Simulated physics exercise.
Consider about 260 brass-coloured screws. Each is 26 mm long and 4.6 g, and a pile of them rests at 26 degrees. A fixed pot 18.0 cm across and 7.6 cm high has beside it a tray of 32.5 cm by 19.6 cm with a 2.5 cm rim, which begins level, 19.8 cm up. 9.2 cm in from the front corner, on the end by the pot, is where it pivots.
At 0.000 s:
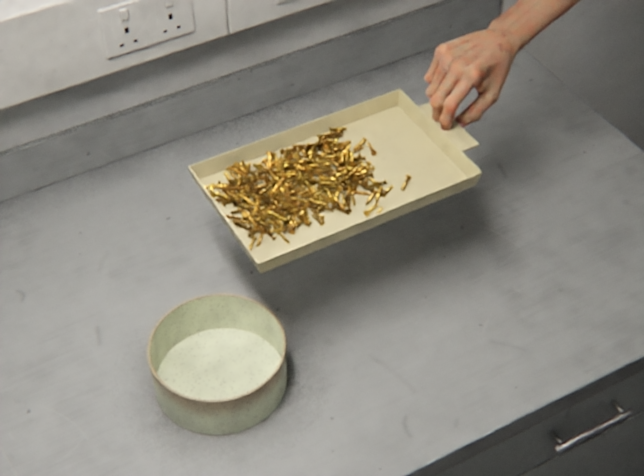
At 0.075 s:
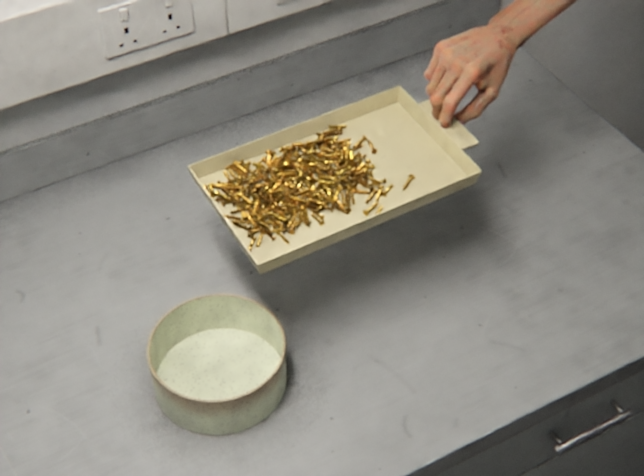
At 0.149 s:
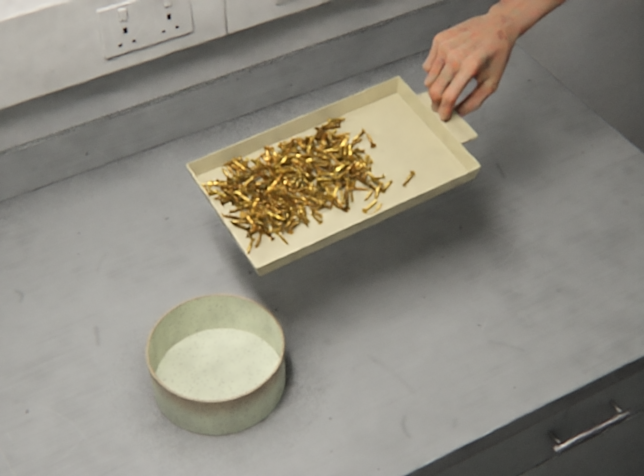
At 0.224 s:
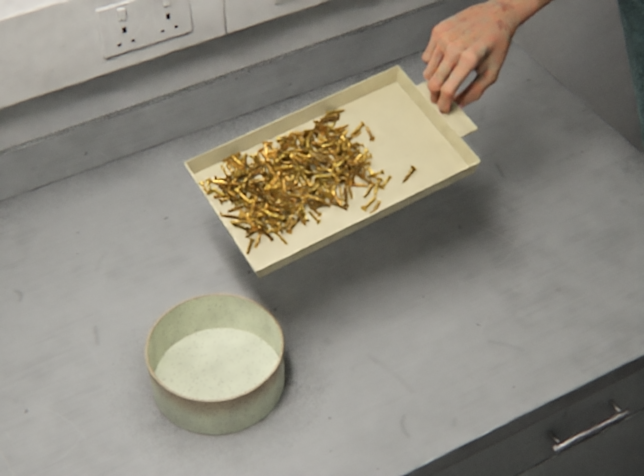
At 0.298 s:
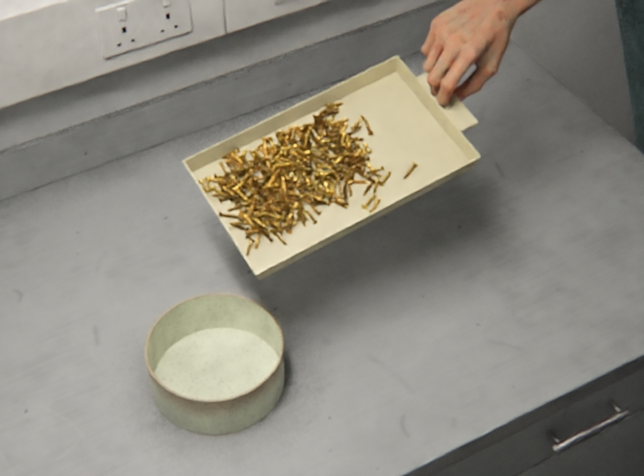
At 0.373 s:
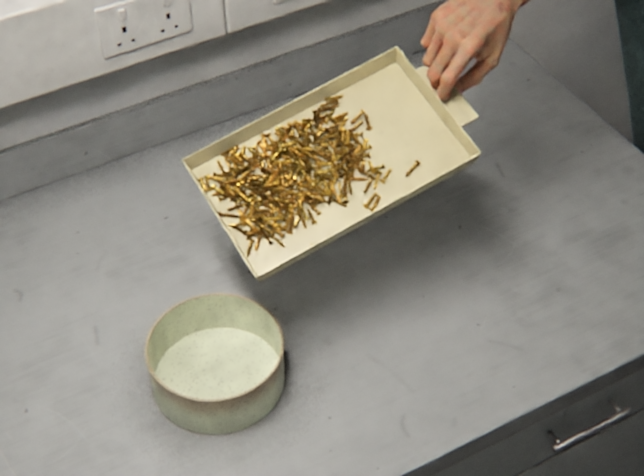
On a grey worktop against a pale wall with a white double socket, seen from above at an angle by a still camera, a round pale green pot sits at the lower left. Above and to the right of it, a hand at the upper right holds a cream rectangular tray carrying a heap of brass-coloured screws. The hand raises the tray's right end, slightly at first and then more steadily, tilting it down toward the left, while the heap barely shifts.
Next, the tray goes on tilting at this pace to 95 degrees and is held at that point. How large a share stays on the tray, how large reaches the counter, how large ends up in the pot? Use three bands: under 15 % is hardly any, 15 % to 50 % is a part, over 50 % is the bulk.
Shares - tray: Hardly any; counter: A part; pot: The bulk.
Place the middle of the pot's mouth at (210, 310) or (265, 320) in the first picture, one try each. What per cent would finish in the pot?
I'd say close to 45 percent for the first spot and 100 percent for the second.
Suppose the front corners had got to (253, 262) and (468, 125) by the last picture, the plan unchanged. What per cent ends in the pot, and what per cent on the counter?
In the pot: 55 per cent; on the counter: 45 per cent.
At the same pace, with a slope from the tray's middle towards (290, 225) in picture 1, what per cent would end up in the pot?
Estimate: Some 100 per cent.
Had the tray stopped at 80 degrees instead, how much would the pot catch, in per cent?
Around 70 per cent, then.
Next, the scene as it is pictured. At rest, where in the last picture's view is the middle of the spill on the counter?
Spill centre at rest: About (306, 369).
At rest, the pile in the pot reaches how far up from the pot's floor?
About 3.0 centimetres.
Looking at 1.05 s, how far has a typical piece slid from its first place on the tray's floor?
Roughly 8 cm.
After 1.05 s, tilt 53 degrees; the tray holds 100 %, the pot 0 %.
Then, at 1.50 s, tilt 78 degrees; the tray holds 70 %, the pot 10 %.
Then, at 2.03 s, tilt 95 degrees; the tray holds 0 %, the pot 70 %.
By 3.0 s all is still; tray 0 %, counter 25 %, pot 75 %.
